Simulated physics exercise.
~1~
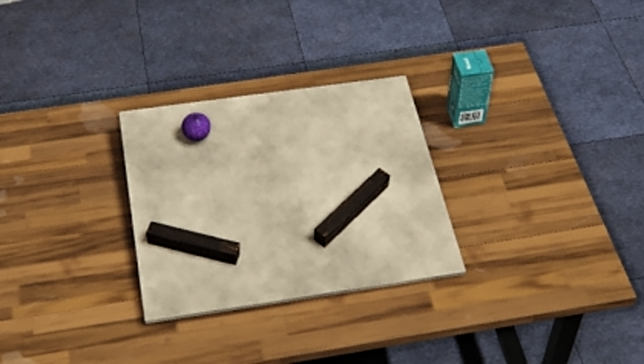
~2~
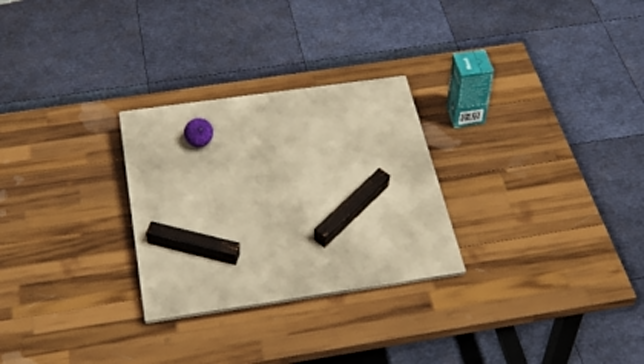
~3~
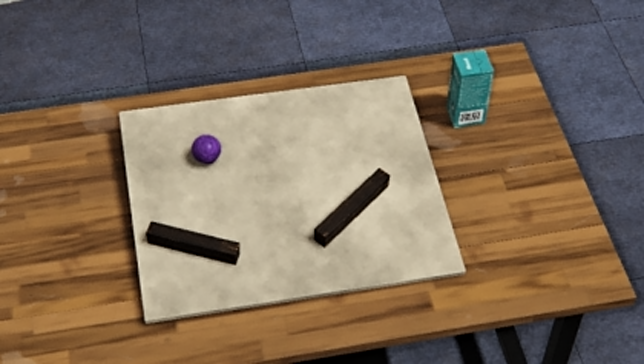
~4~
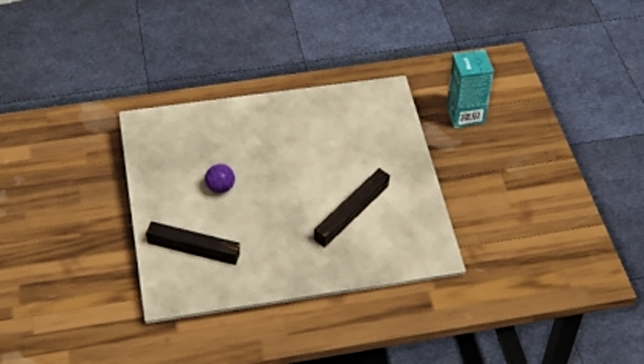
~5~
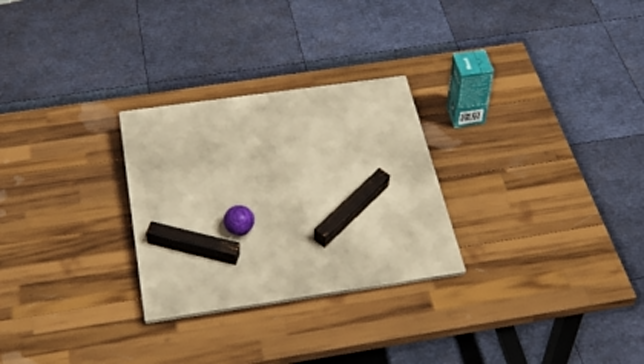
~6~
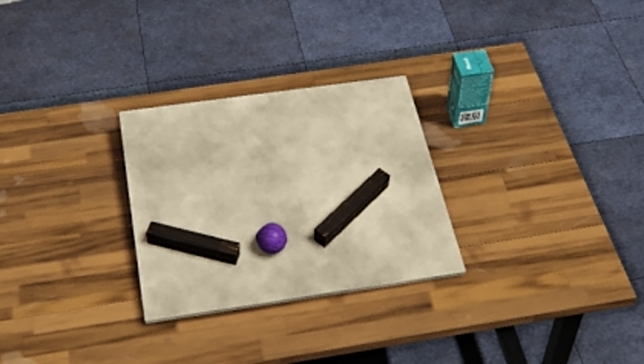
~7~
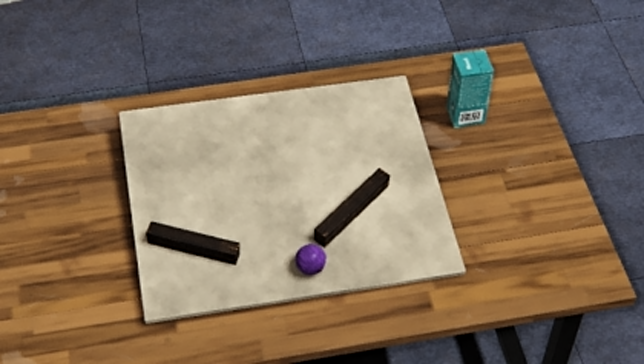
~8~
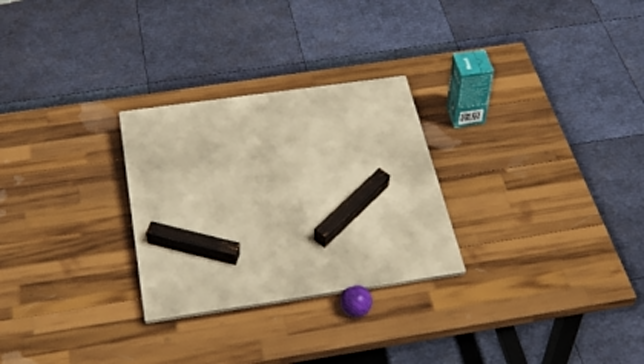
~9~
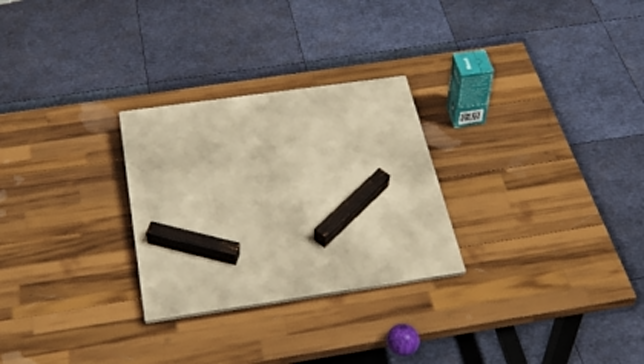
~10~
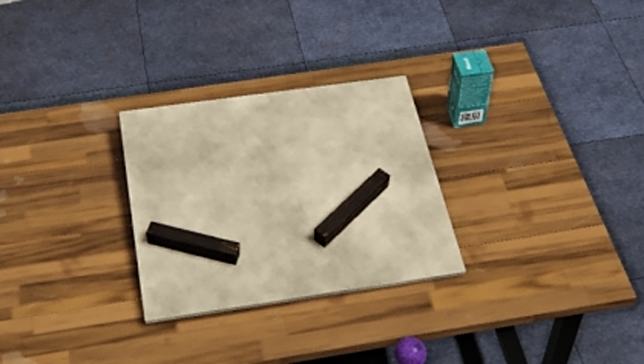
Purple ball rolling down a pale board on a wooden table, passing between two dark bars and dropping off the near edge.
